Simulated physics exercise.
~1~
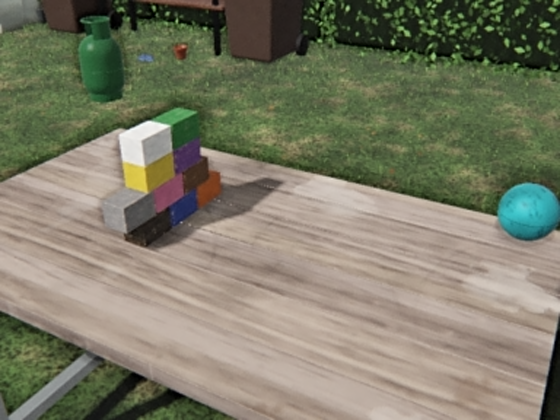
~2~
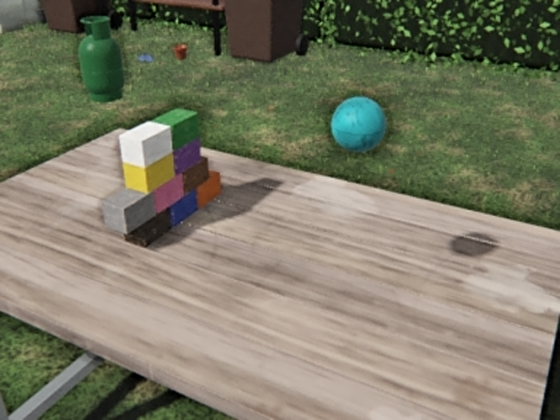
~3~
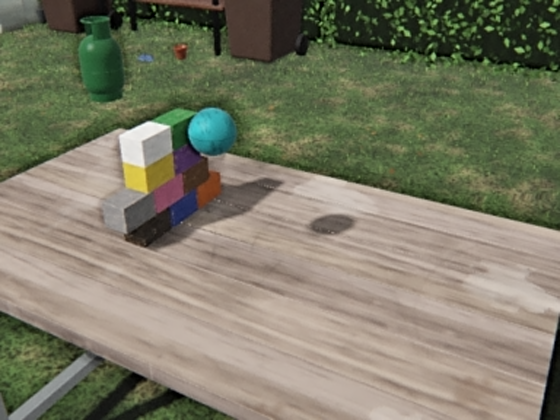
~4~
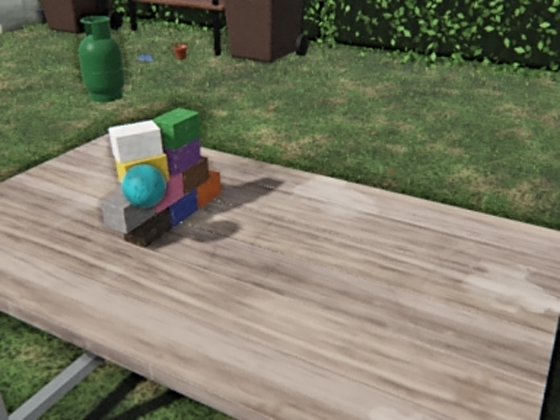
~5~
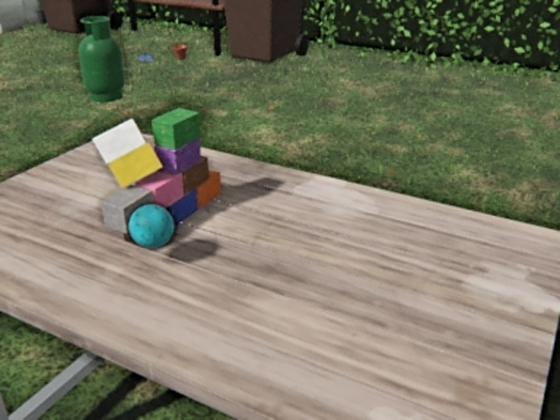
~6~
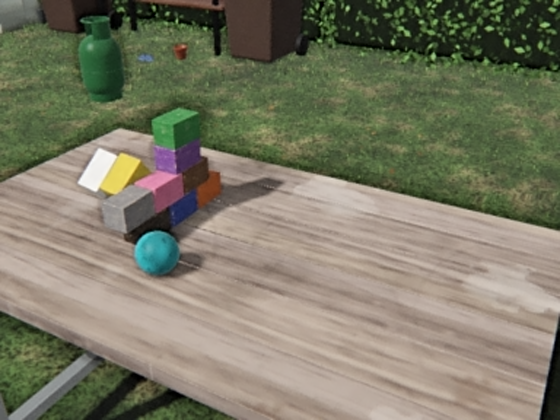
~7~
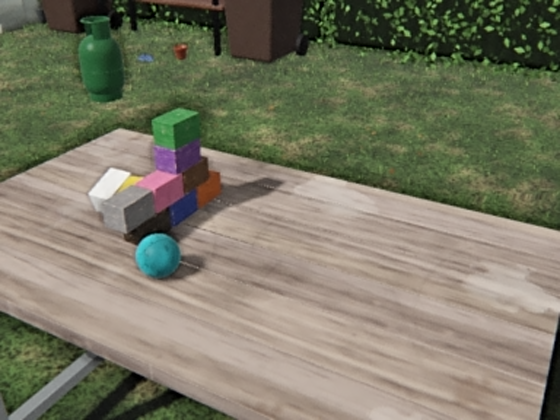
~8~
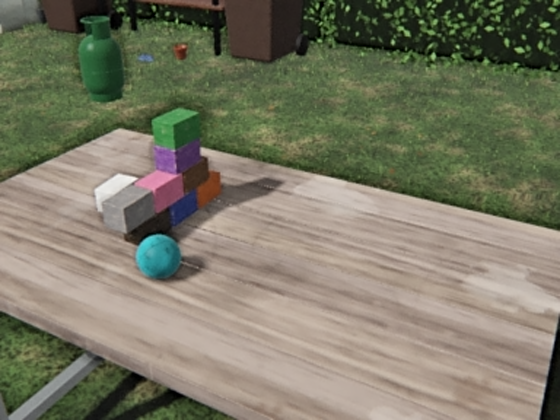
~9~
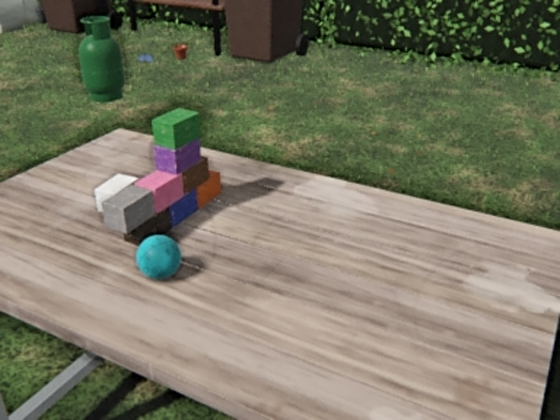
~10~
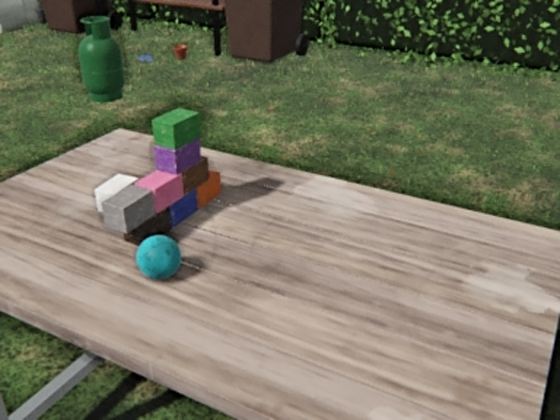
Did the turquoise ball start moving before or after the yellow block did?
The turquoise ball started moving before the yellow block, which only shifted and tipped once the ball had reached the stack.
